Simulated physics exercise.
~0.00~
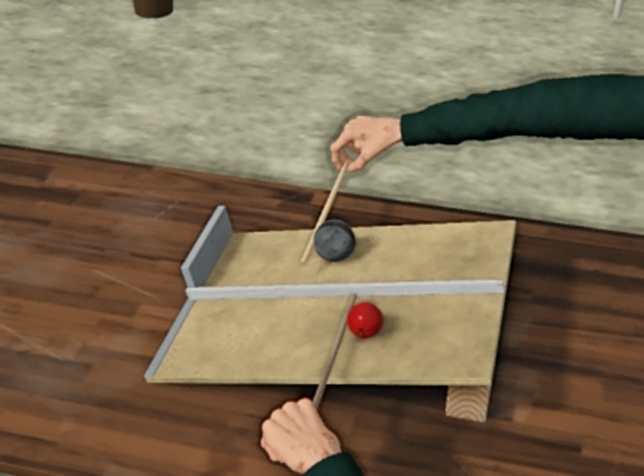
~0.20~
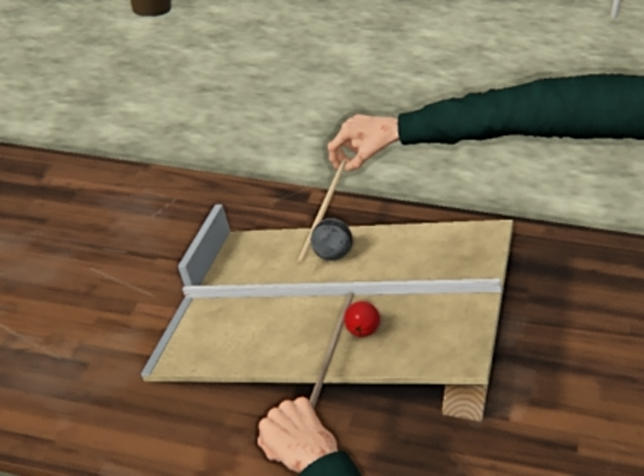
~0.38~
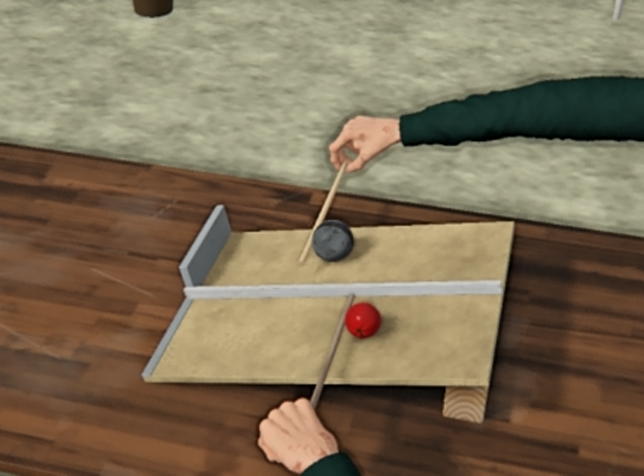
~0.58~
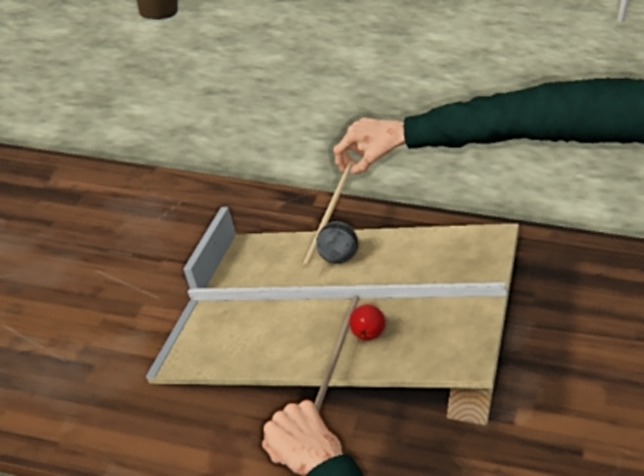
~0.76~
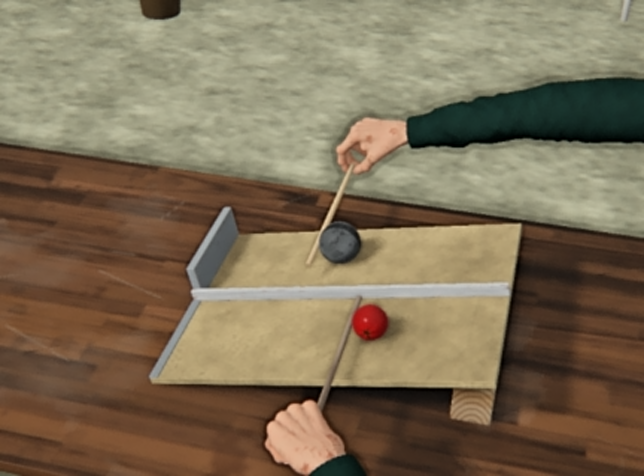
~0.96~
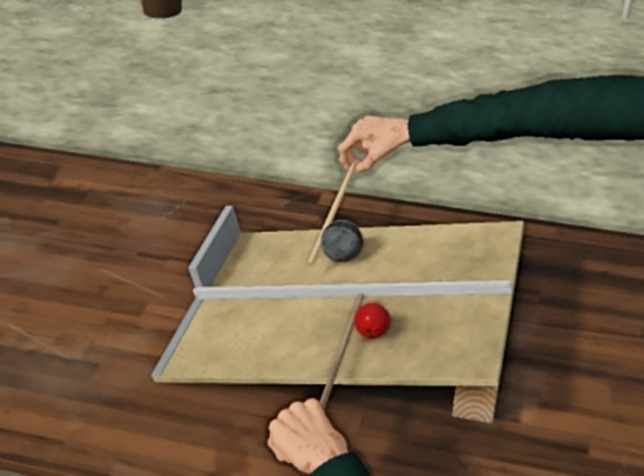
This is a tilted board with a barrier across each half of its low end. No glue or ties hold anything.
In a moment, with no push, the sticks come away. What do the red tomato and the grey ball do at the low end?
Note - red tomato drops off the end; grey ball stays put.
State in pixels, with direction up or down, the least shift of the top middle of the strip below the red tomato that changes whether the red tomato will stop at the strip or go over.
You'd need to move it up by some 8 pixels.
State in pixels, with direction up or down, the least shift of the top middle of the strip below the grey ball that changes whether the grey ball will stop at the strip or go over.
About 20 pixels, down.
After 1.50 s, red tomato rolling on the board near (257, 323); grey ball rolling on the board near (239, 246).
After 2.06 s, red tomato off the board; grey ball resting against the strip near (238, 246).
In the end (2.6 s), the red tomato runs past the strip; the grey ball gets caught, near (238, 246).
